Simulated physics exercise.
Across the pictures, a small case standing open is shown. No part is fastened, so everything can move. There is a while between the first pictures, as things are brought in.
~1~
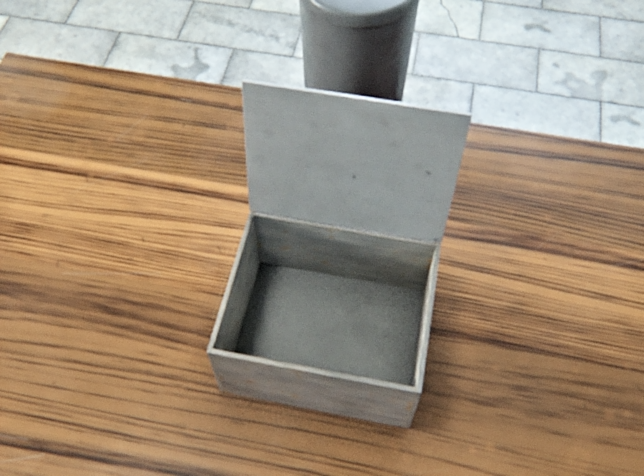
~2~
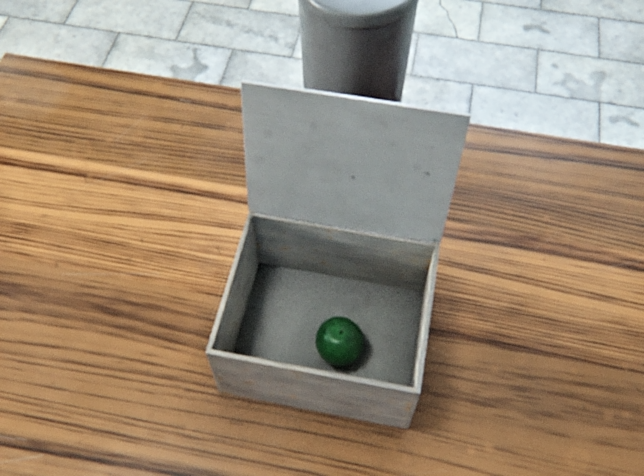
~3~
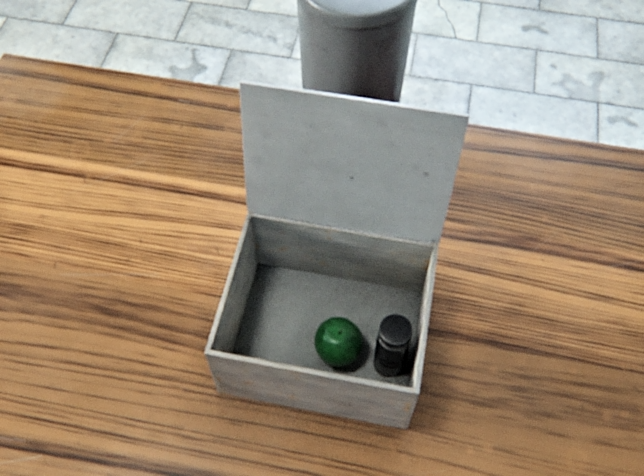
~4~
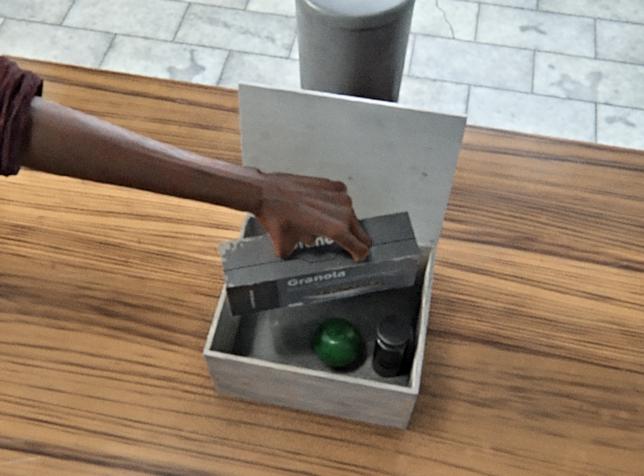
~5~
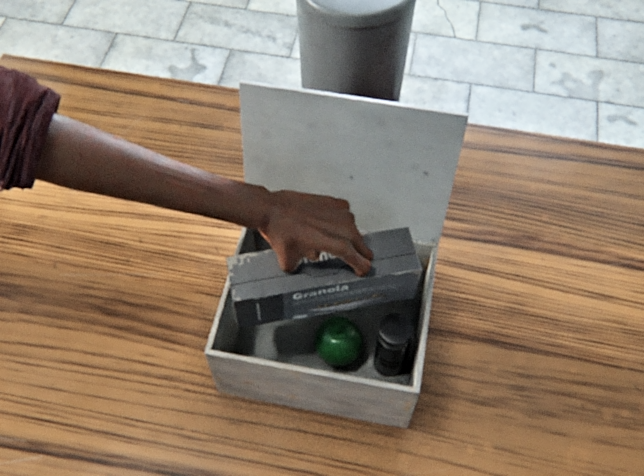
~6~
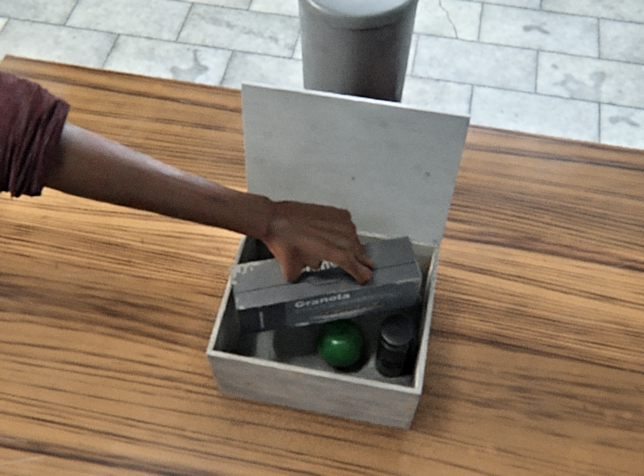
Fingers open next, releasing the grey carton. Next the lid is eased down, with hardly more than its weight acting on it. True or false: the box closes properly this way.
True.
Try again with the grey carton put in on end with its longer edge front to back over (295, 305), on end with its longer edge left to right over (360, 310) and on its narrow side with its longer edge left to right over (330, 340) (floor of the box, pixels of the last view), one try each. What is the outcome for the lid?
The lid is kept from lowering the first try, is kept from lowering the second try and lowers completely the third try.
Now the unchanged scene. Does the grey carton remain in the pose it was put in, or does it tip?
Well, it ends up skewed.
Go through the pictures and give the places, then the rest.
In the first frame, the last thing is not in view yet.
In the second frame, the last thing is not in view yet; green apple (339, 341).
In the third frame, the last thing is not in view yet; green apple (338, 341).
The fourth frame shows on its way; grey carton (320, 265); green apple (337, 342).
The fifth frame shows on its way; grey carton (323, 278); green apple (338, 341).
The sixth frame shows in place under the hand; grey carton (325, 287); green apple (340, 342).
Then, 0.40 s later than the last frame, grey carton on its side near (330, 322); green apple moved about its own width.
Then, 1.50 s later than the last frame, lid 67° above the rim; grey carton on its side near (334, 319); green apple moved about its own width.
Then, 1.90 s later than the last frame, lid 18° above the rim; grey carton on its side near (334, 319); green apple moved about its own width.
When it is over, lid shut; lying over in the box, grey carton; moved from the start, green apple; black shaker as before. End places, in pixels of the last picture, grey carton near (334, 319).
